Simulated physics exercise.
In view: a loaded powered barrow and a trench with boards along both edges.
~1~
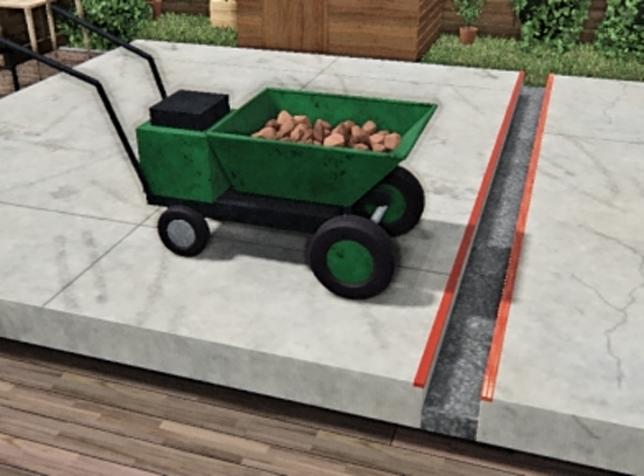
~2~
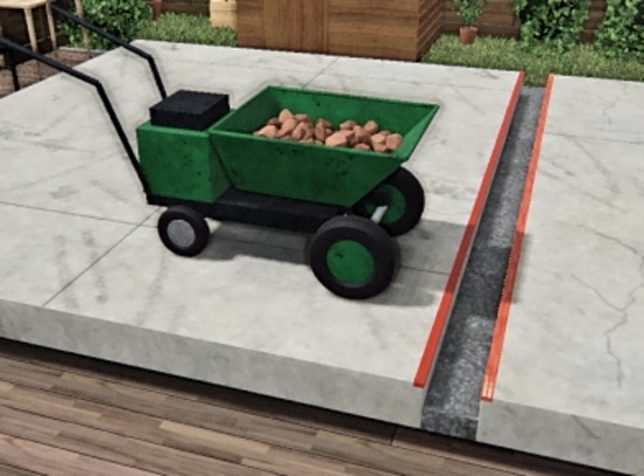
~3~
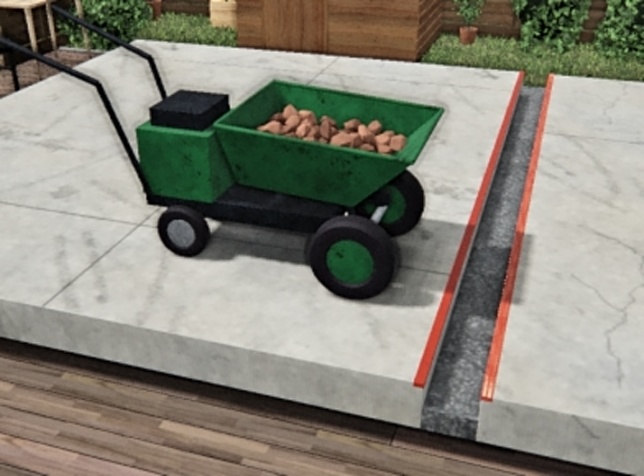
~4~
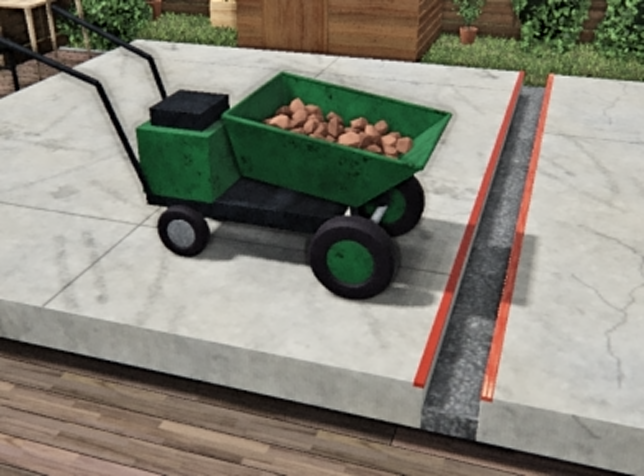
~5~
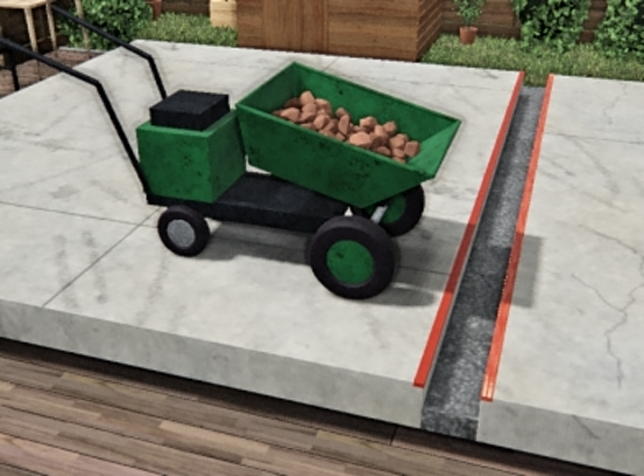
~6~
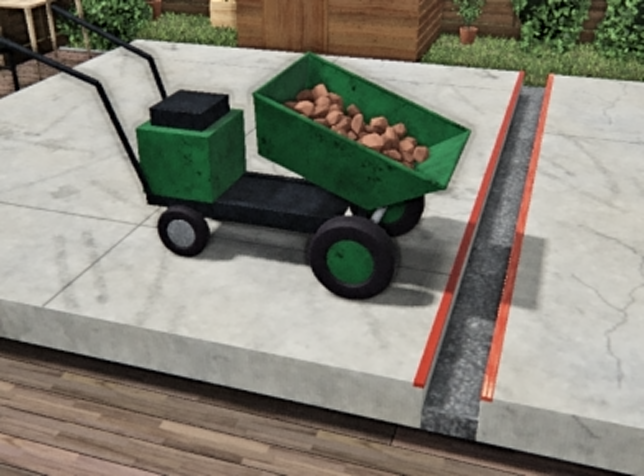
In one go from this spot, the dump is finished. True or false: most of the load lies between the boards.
False.
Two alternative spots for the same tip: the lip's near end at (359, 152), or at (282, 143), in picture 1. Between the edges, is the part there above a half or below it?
First over half, then not half.
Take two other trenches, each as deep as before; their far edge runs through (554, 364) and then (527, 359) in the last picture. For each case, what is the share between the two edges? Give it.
Result, try 1: 90 in a hundred; try 2: 80 in a hundred.
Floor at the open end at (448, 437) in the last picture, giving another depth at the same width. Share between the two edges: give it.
About 50 %.
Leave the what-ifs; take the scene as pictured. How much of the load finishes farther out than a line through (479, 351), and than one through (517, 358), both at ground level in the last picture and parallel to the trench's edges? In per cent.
I reckon some 60 per cent and some 30 per cent.
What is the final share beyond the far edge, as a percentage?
About 50 %.
Soon, skip tipped steeply; all in the skip.
A while on, skip tipped right over; most in the skip; a small part in or heaped over the trench; a small part beyond it.
Towards the end, skip tipped right over; about a quarter in the skip; about a quarter in or heaped over the trench; about half beyond it.
Finally, skip tipped right over; a small part in the skip; about a third in or heaped over the trench; about half beyond it.
